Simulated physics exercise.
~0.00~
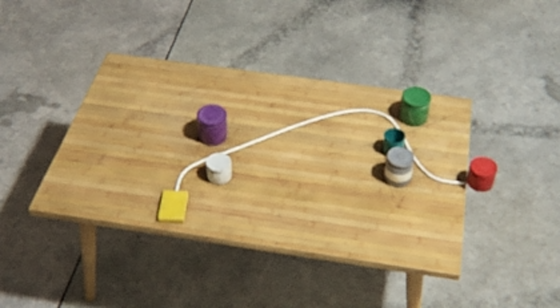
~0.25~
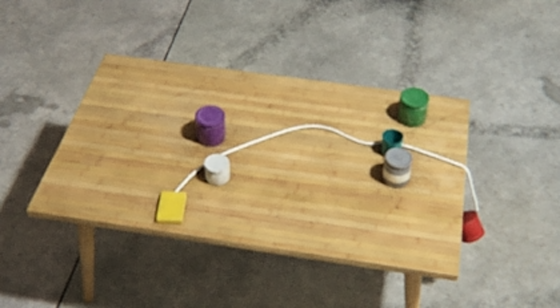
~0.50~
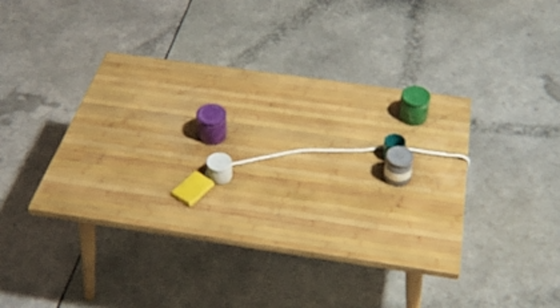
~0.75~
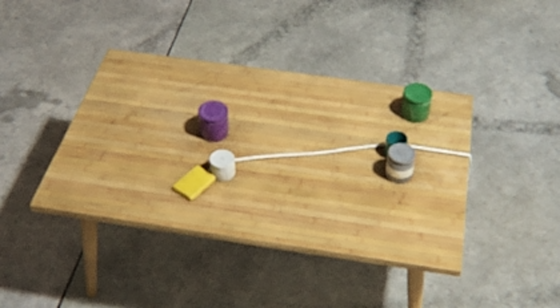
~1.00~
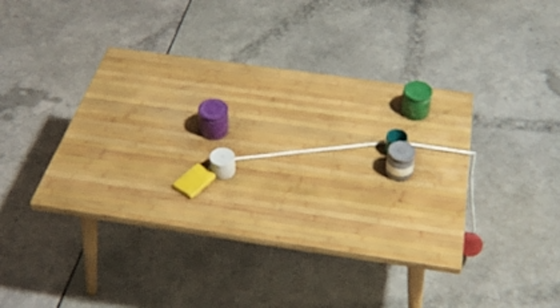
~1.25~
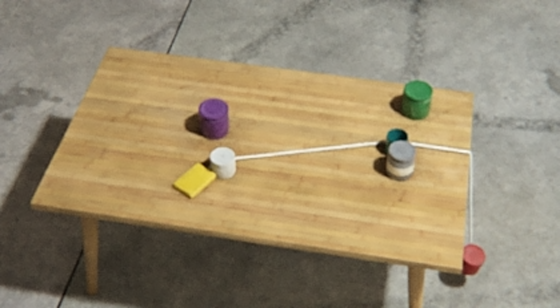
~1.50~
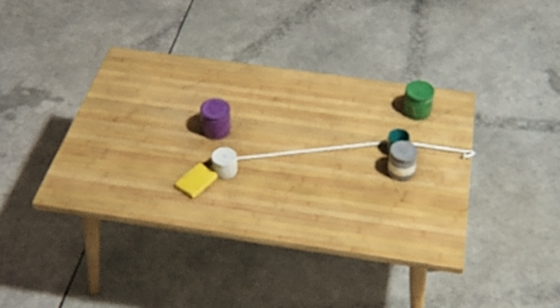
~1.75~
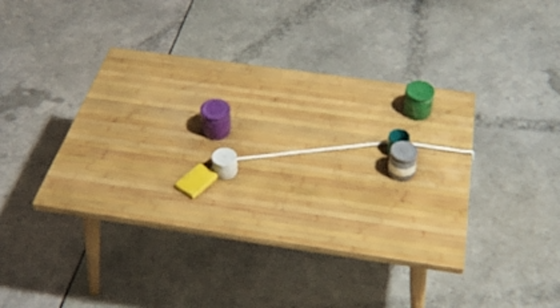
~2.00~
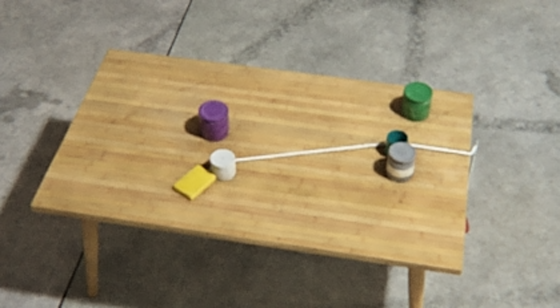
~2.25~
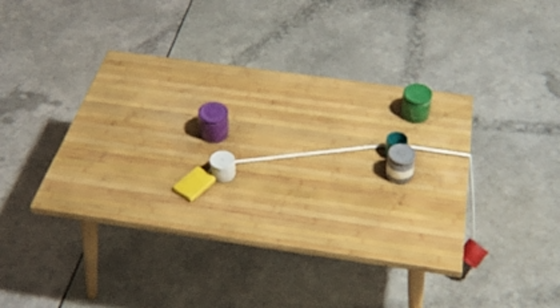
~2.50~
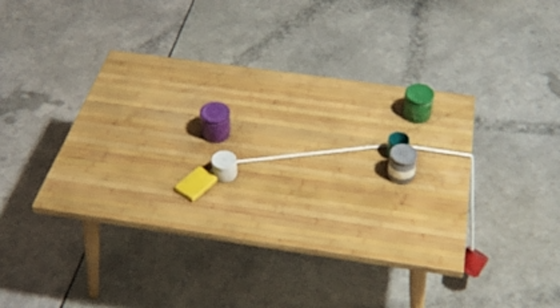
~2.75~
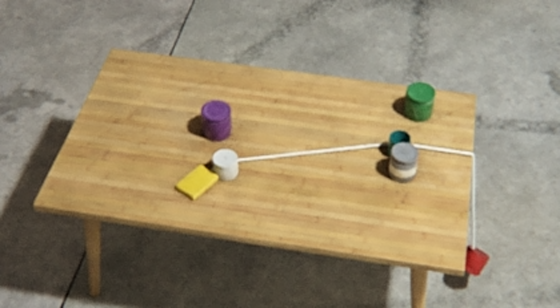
A red speaker drops off the right edge of a pale wooden table on a grey concrete floor, seen from above with a slight sway, trailing a white cable. The cable runs left past a grey tin and a small teal mug to a yellow phone, with a white tub nearby, a purple tub behind it and a green tub at the far right. As the speaker falls, the cable pulls straight and the phone slides a short way right, stopping against the white tub. The speaker bobs out of sight and back more than once, then hangs beside the table, tilted, on the taut cable.
